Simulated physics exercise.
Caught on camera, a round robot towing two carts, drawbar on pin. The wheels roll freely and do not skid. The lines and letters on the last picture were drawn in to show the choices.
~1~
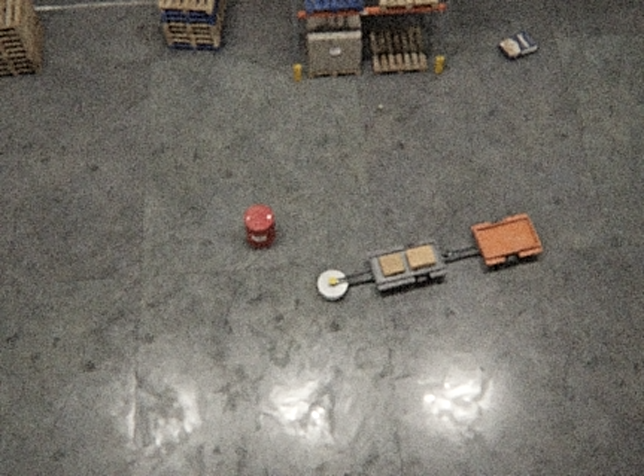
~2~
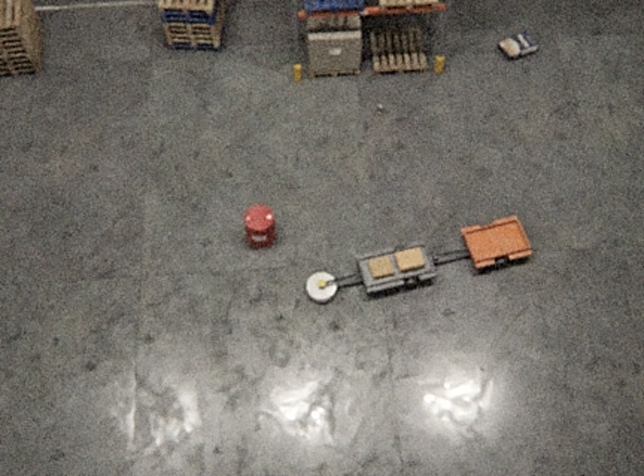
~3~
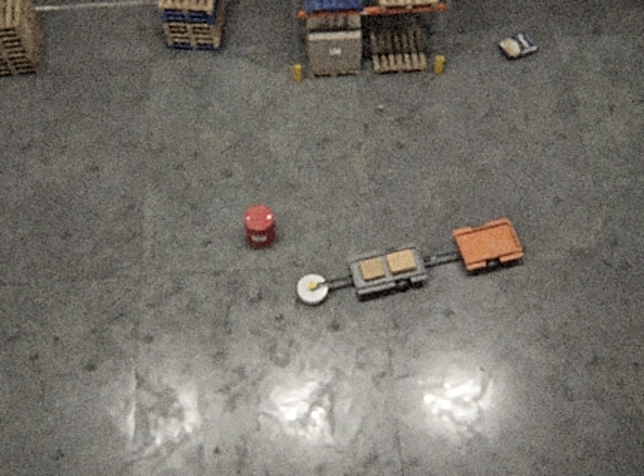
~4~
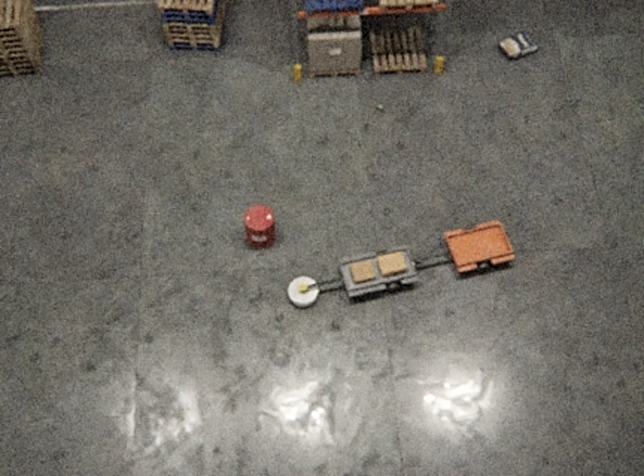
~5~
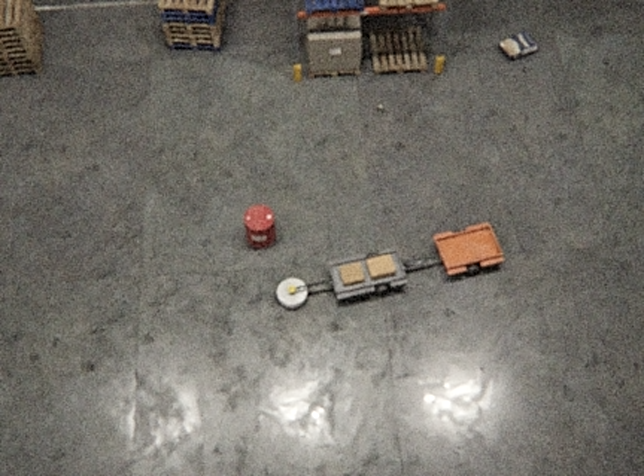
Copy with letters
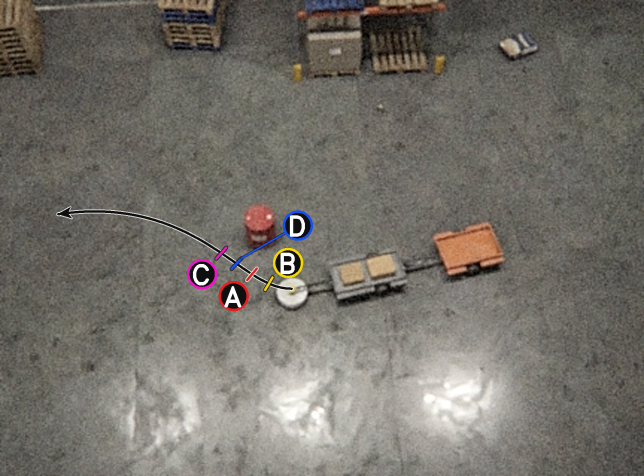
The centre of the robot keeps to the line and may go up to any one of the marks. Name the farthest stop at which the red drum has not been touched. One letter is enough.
At C, and not beyond.
On the marked copy, A at (252, 274); B at (269, 284); C at (221, 253); D at (236, 264); the route from (292, 289) via (179, 229) to (58, 214).
Taking C. A third of the way, robot (265, 285), last cart (444, 254).
Two thirds of the way, robot (241, 270), last cart (421, 261).
When it is over, robot (222, 257), last cart (400, 266); nothing has been touched.
As for the rest, A is safe but short; B is safe but short; D is safe but short.
